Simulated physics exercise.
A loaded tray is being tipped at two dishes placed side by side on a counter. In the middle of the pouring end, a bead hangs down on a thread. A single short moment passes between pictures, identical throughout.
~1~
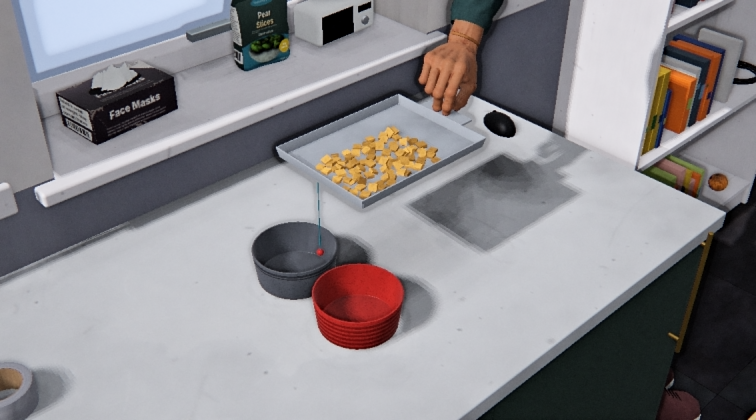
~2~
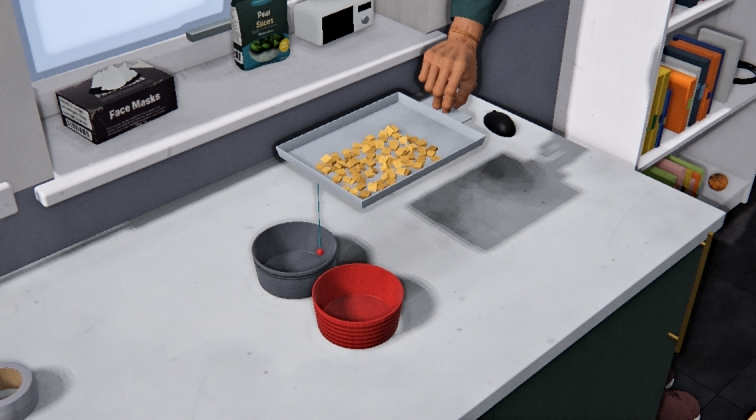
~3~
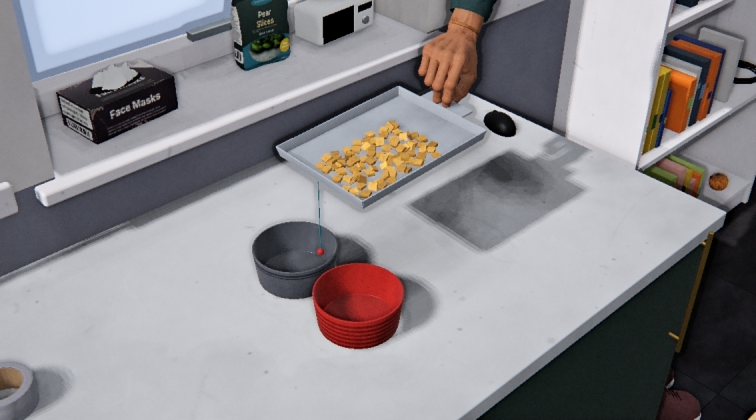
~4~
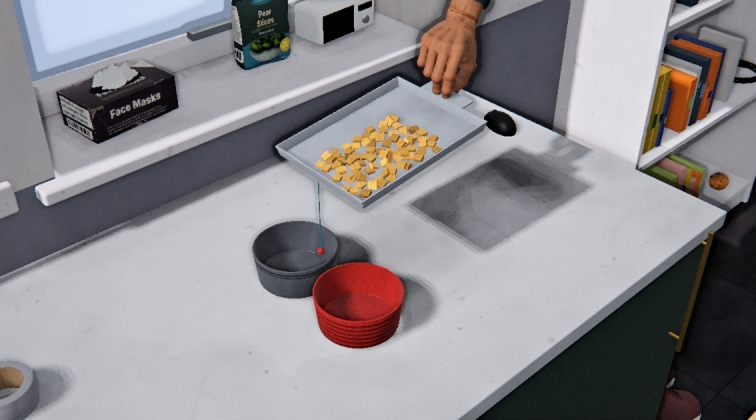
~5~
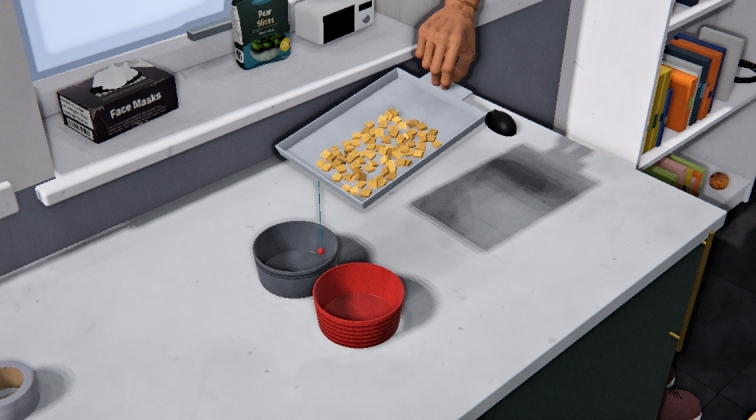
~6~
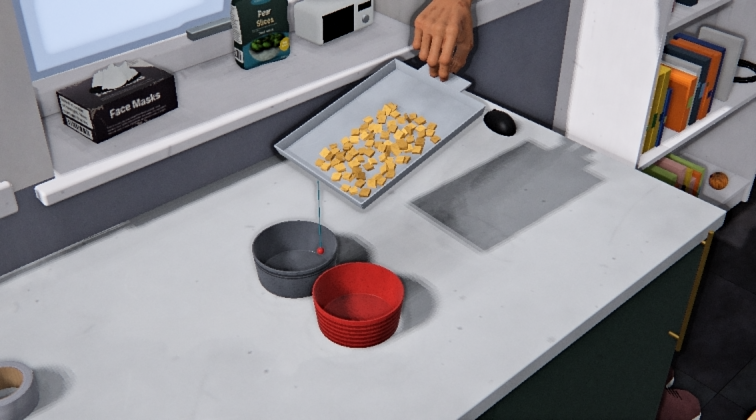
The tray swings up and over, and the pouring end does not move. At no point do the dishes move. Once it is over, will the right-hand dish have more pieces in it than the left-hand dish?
Yes.
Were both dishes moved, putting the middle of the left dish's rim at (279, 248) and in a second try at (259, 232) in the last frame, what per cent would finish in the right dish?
About 70 and 70 per cent respectively.
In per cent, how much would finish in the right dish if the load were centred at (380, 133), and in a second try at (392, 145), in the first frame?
You'd see roughly 40 per cent first and roughly 50 per cent second.
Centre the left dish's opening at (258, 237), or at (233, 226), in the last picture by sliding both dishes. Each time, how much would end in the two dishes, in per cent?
First about 80, then 40 per cent.
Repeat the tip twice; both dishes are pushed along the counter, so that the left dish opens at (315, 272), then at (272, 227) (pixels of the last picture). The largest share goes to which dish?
With the dishes at the first place it's the left-side dish, and at the second it's the right-side dish.
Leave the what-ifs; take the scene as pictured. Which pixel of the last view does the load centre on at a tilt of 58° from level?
Around (346, 163).
Soon, tray tipped steeply; nearly all on the tray; a stray few in the air.
A while on, tray tipped right over; about half on the tray; about a quarter in the right dish; a small part outside both; about a third in the air.
Towards the end, tray tipped past a quarter turn; about two thirds in the right dish; a small part in the left dish; about a quarter outside both.
Finally, tray tipped past a quarter turn; about two thirds in the right dish; a small part in the left dish; about a quarter outside both.
